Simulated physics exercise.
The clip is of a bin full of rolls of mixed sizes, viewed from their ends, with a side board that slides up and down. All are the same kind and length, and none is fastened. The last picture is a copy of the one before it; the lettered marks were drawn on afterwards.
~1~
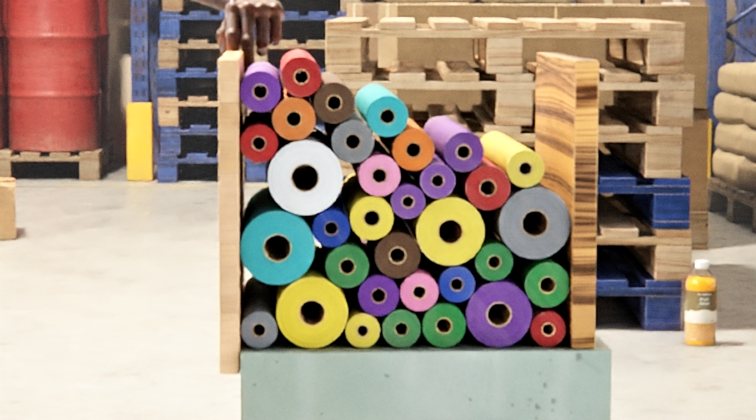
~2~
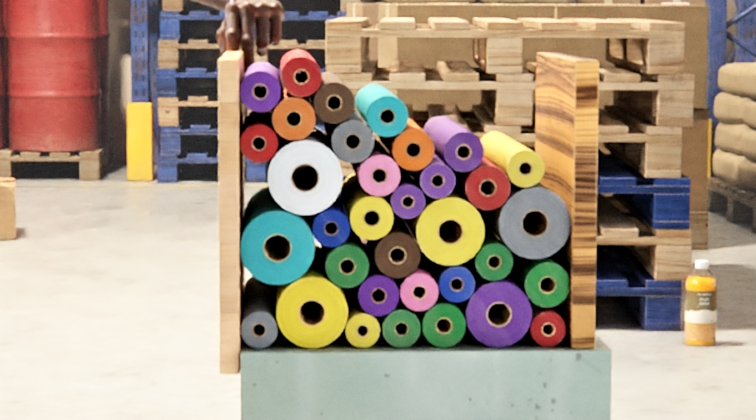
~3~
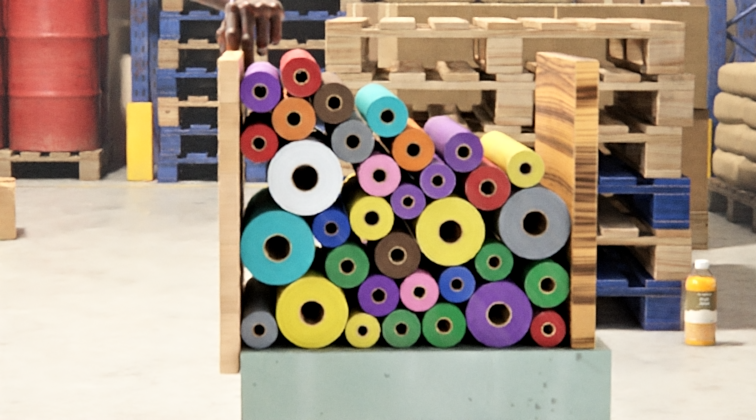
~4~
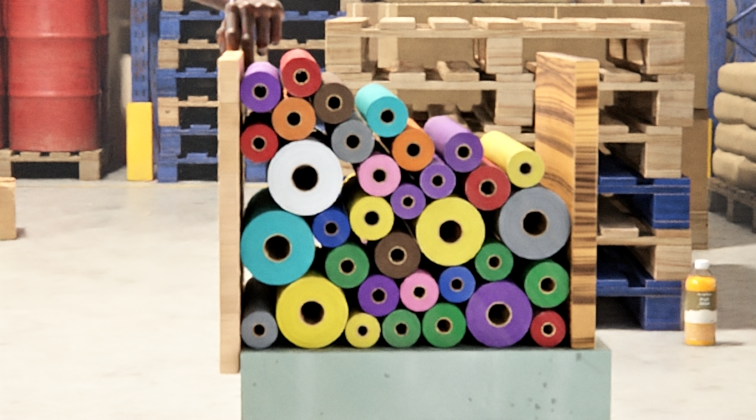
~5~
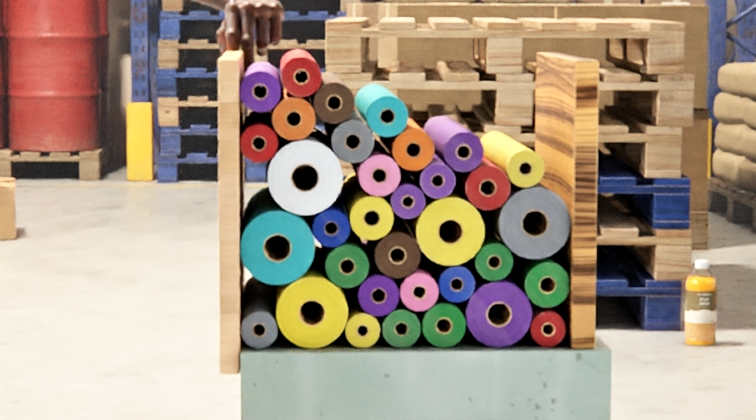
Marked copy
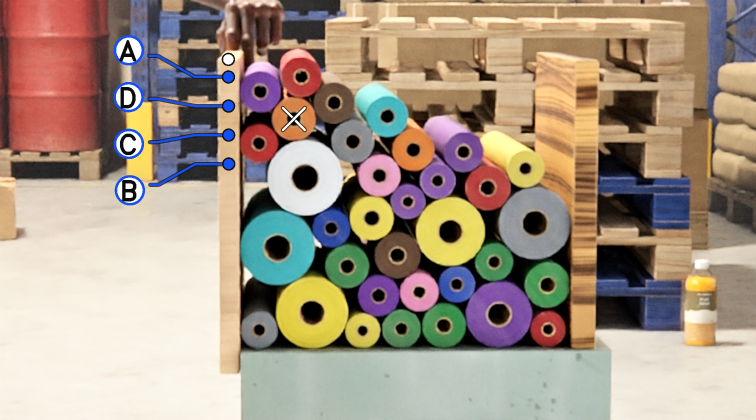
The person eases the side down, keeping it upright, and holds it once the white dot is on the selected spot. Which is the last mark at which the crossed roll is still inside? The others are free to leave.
Lower it to B and no more.
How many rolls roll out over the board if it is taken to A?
It comes to none.
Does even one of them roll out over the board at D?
No, at D.
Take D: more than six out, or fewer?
At D, fewer than six.
On the marked copy, A at (228, 77); B at (228, 164); C at (228, 135); D at (228, 106); the cross at (294, 119); the white dot at (228, 59).
Following B. Soon after the start, top of the board (239, 111).
Later, top of the board (239, 163).
In the end, top of the board (239, 163), none out over the board, the crossed one still inside.
As for the rest, A keeps the crossed one inside; C keeps the crossed one inside; D keeps the crossed one inside.
